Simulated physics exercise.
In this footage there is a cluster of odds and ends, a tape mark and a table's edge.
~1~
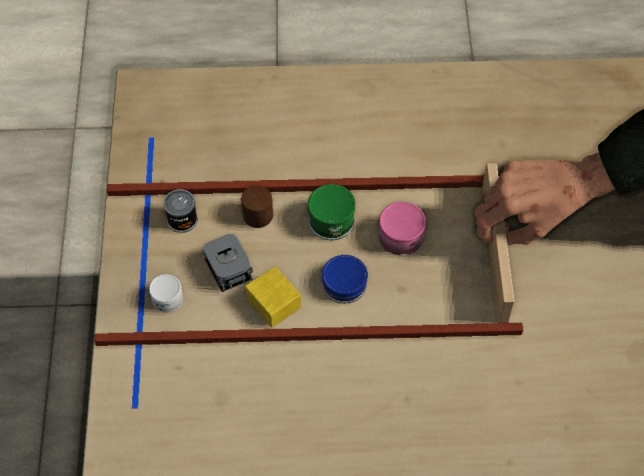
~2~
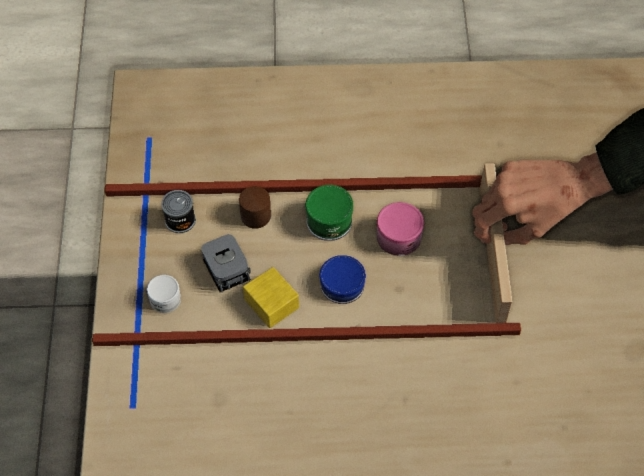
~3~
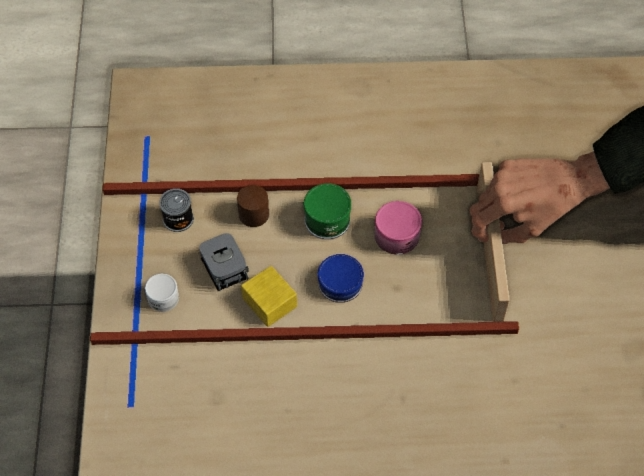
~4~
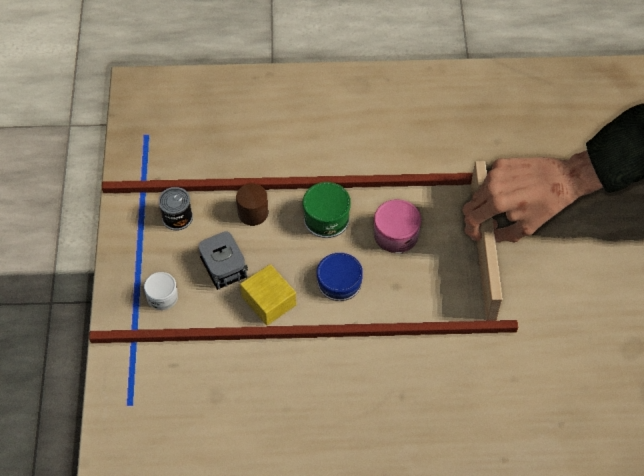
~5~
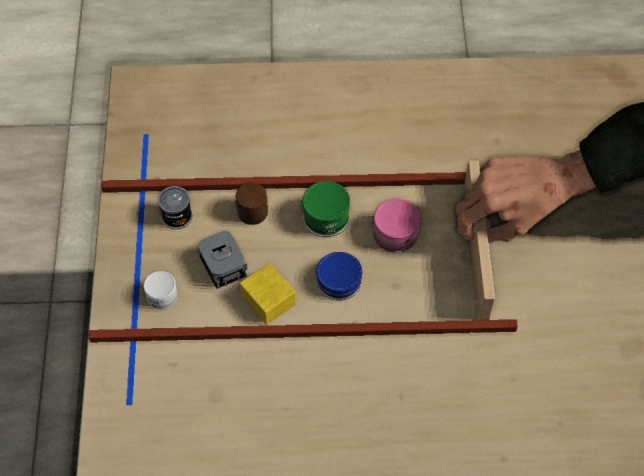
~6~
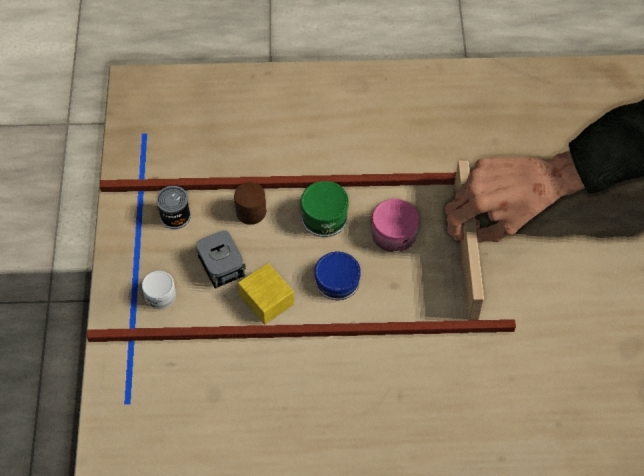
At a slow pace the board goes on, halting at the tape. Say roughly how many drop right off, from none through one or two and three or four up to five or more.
Most likely no fewer than five will drop off.
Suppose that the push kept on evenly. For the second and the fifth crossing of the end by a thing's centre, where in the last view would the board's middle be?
Earlier crossing: About (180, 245); later crossing: About (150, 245).
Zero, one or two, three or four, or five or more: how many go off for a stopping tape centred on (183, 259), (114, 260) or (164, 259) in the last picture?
Taking the tapes one after another, the count is one or two, then at least five, then one or two.
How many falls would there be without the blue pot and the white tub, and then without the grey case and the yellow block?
That gives 3 for the first pair taken away and 3 for the second.
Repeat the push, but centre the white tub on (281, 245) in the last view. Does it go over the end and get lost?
The answer: It ends up below.
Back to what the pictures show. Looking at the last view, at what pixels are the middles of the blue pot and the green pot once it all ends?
Blue pot at (111, 285), green pot at (115, 203).
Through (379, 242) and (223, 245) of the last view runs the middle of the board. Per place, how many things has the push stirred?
The first number is 2, the next one 8.
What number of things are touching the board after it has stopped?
In total, 3.
Soon after, none off yet; white tub at rest near (159, 290); black tin at rest near (174, 208); grey case at rest near (221, 259).
After that, none off yet; white tub displaced a little near (145, 288); black tin displaced about its own width near (153, 210); grey case displaced about its own width near (184, 254).
In the end, the number that fall off is five or more; gone, yellow block, brown lid, grey case, black tin and white tub.
